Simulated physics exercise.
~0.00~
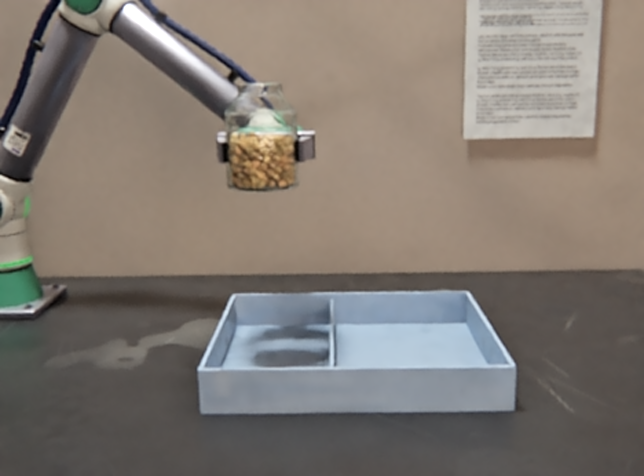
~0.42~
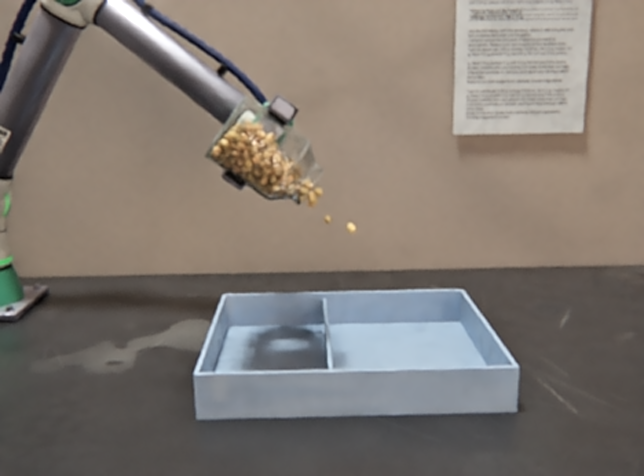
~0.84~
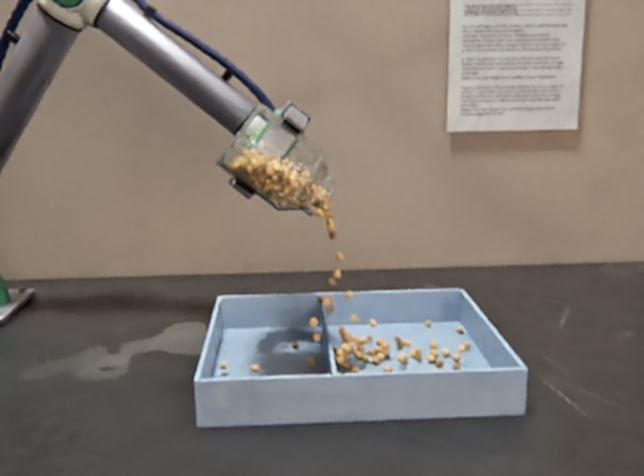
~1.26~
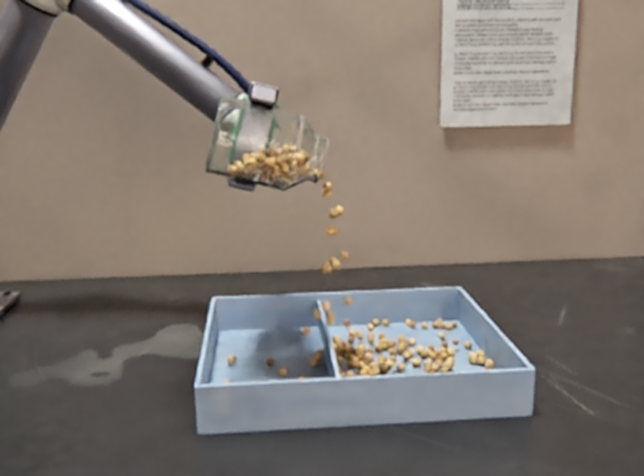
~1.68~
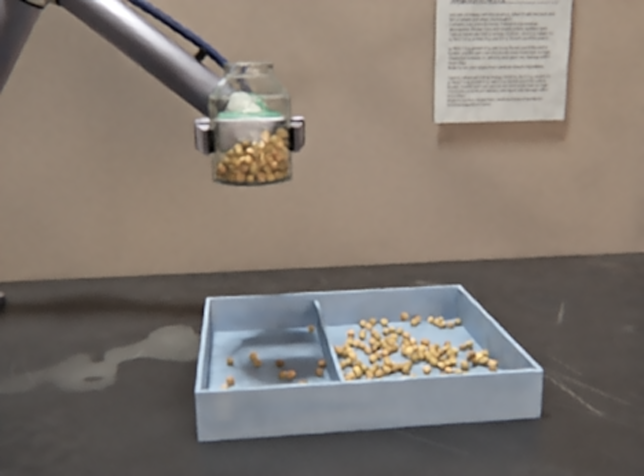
The clip shows a robot arm tilting a clear jar of dried chickpeas over a pale blue divided tray, spilling many into the right section and a few into the left, before returning the jar upright with some chickpeas still inside.
